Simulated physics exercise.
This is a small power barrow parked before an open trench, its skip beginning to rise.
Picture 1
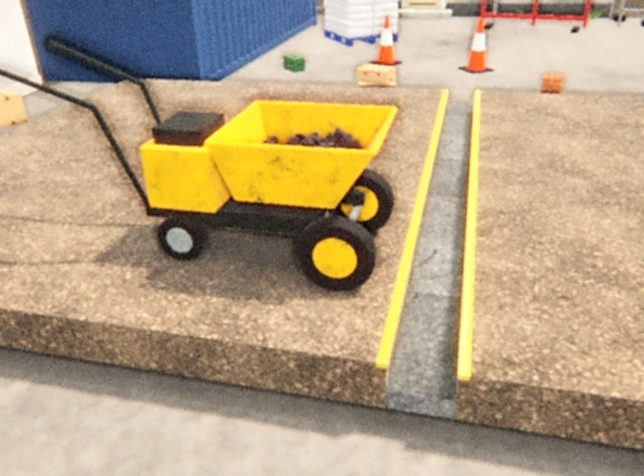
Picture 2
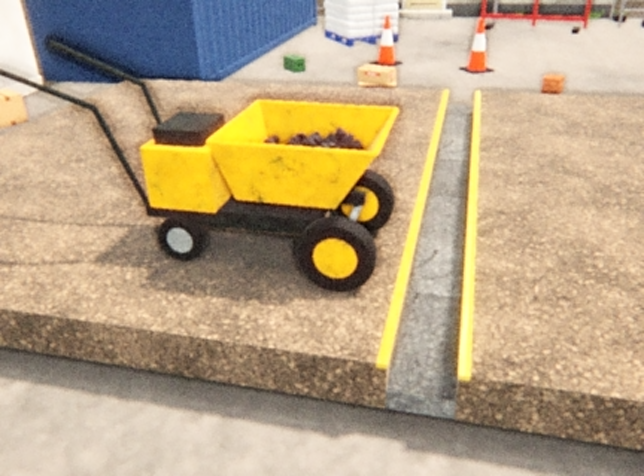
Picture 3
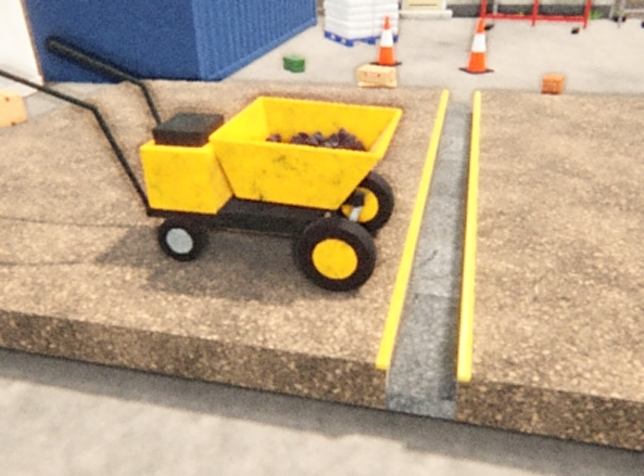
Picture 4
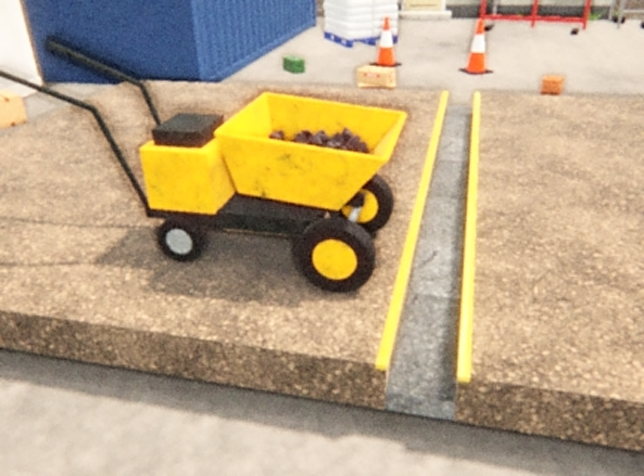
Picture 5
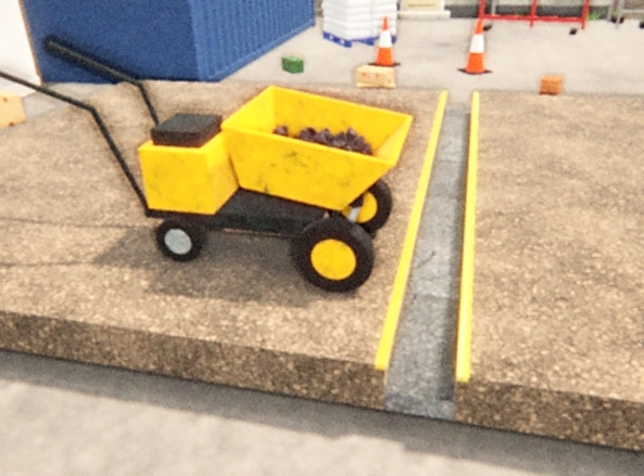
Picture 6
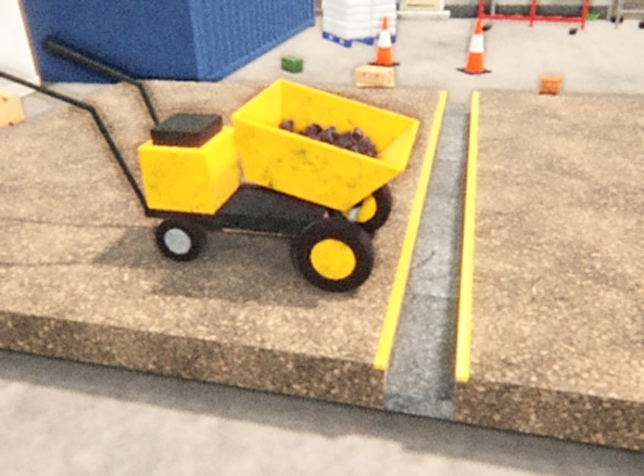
To begin with, a small yellow power barrow stands on gravelly ground left of a narrow trench edged with yellow strips, its skip level and holding dark lumps. The skip then tilts gradually, its rear rising and its front lip easing right and slightly down, while the wheels stay still.
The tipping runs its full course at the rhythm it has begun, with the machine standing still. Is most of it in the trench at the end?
In the trench: Less than half.
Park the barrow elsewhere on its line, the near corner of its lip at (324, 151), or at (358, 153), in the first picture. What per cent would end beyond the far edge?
About 0 and 20 per cent.
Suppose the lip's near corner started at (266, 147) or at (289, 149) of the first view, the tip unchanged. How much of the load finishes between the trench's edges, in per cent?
About 30 and 60 per cent.
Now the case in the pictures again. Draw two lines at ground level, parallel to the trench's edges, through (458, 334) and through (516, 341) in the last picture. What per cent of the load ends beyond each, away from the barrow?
In turn 40 and 10 in a hundred.
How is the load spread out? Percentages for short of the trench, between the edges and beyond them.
In per cent, short 0, between 35 and beyond 40.
Just after the last frame, skip tipped well over; every one in the skip.
A moment on, skip tipped steeply; almost all in the skip; just a few in or heaped over the trench; just a few beyond it; just a few falling.
Further on, skip tipped right over; roughly half in the skip; about a tenth in or heaped over the trench; roughly half beyond it.
When it is over, skip tipped right over; roughly a quarter in the skip; roughly a third in or heaped over the trench; roughly a third beyond it.
